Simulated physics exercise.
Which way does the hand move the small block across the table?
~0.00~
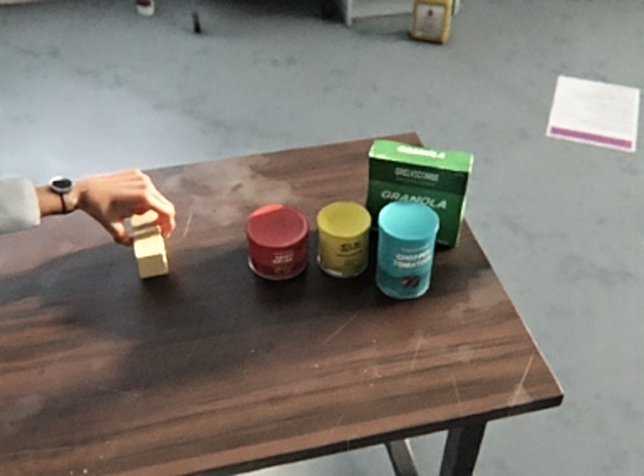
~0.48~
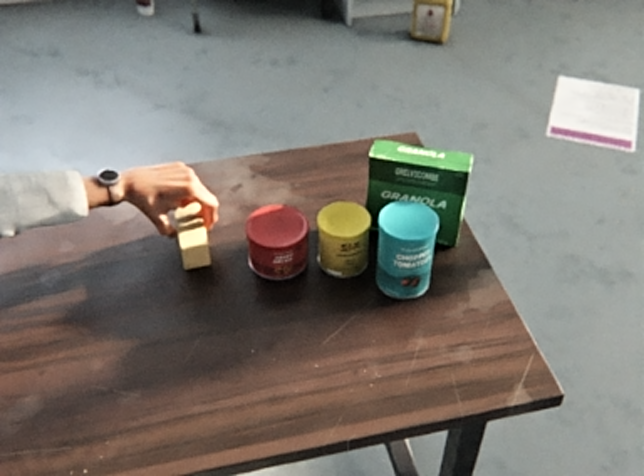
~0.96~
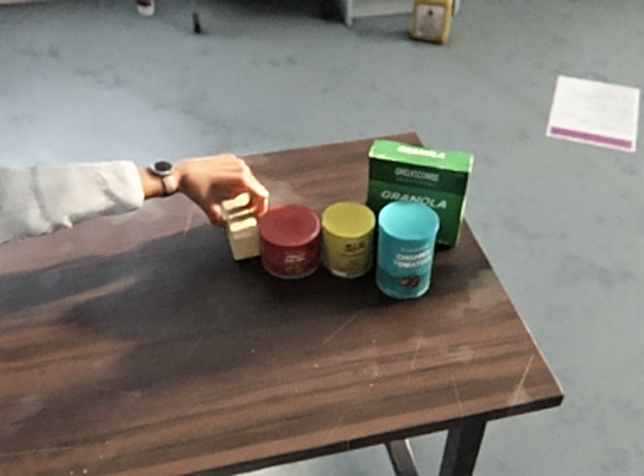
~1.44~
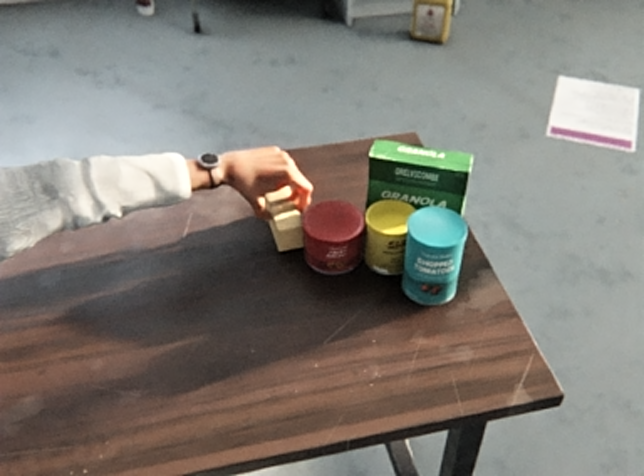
The hand moves the small block to the right, toward the red tub and the other containers.
A hand slides a small block right, pushing the red, yellow and turquoise containers along.
